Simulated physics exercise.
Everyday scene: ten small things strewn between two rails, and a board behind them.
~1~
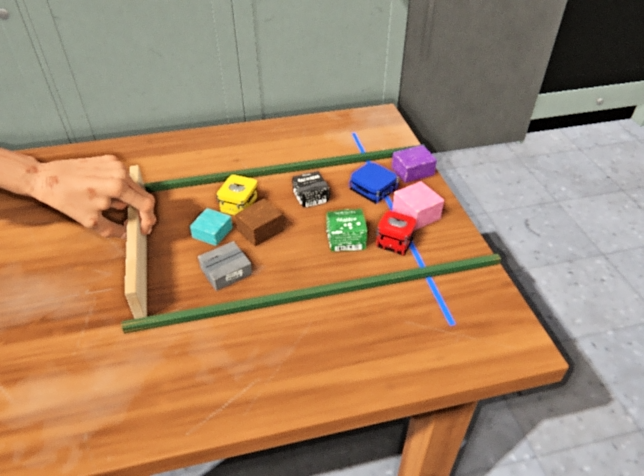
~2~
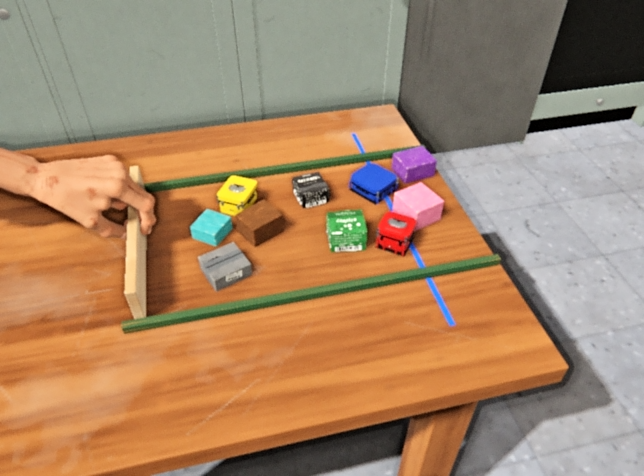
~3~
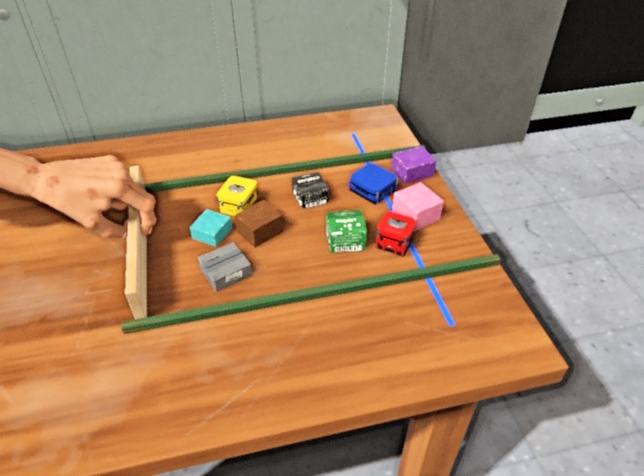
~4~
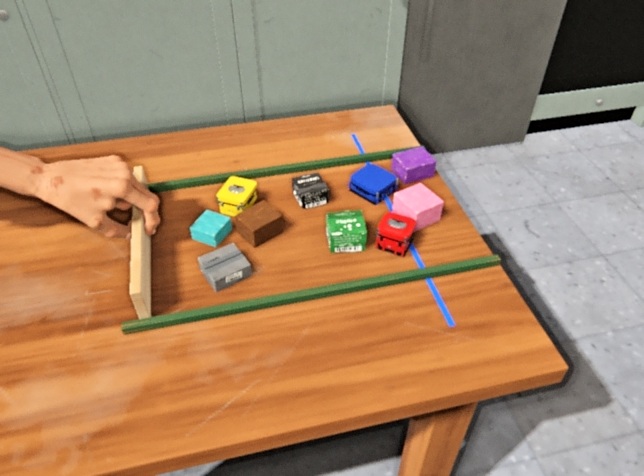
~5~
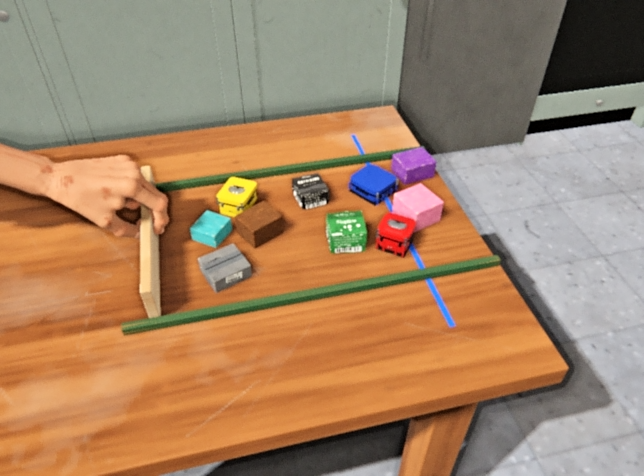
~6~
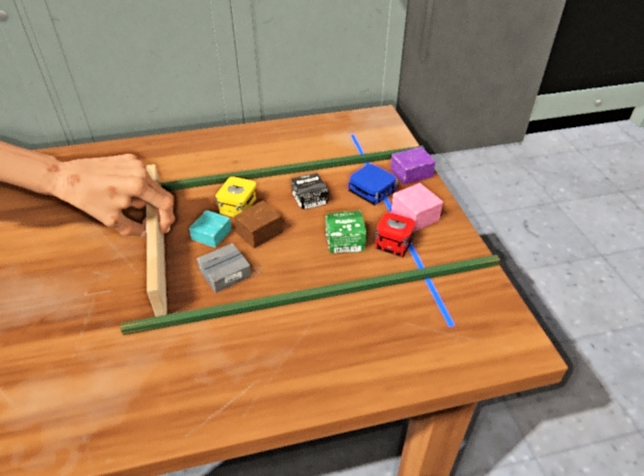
A hand slid a wooden board a short way to the right between two green rails on a table, while the colourful blocks and small cases scattered ahead of it stayed still.
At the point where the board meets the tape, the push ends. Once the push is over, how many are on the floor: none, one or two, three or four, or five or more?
The way I see it, three or four of them end up off the end.
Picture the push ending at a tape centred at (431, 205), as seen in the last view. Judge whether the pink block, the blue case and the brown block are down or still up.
In short: Pink block gone, blue case gone, brown block safe.
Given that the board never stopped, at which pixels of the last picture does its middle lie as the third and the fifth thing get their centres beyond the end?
At (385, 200) for the third, at (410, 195) for the fifth.
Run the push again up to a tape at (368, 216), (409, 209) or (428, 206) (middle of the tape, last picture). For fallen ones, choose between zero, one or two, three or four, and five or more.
First just one or two, then three or four, and lastly at least five.
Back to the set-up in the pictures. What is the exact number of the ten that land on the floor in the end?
Precisely 3.
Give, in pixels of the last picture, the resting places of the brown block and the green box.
(413, 212), and the other (462, 226).
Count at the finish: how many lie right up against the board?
The number is 4.
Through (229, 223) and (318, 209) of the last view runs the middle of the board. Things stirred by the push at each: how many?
Up to then 4, and up to the other point 8.
Soon after, none off yet; purple block at rest near (413, 166); pink block at rest near (417, 207); blue case at rest near (372, 184).
Then, none off yet; purple block tipped a little near (442, 159); pink block moved a little near (436, 203); blue case moved about its own width near (422, 180).
At rest, the number that fall off is three or four; fallen, red case, blue case and purple block.
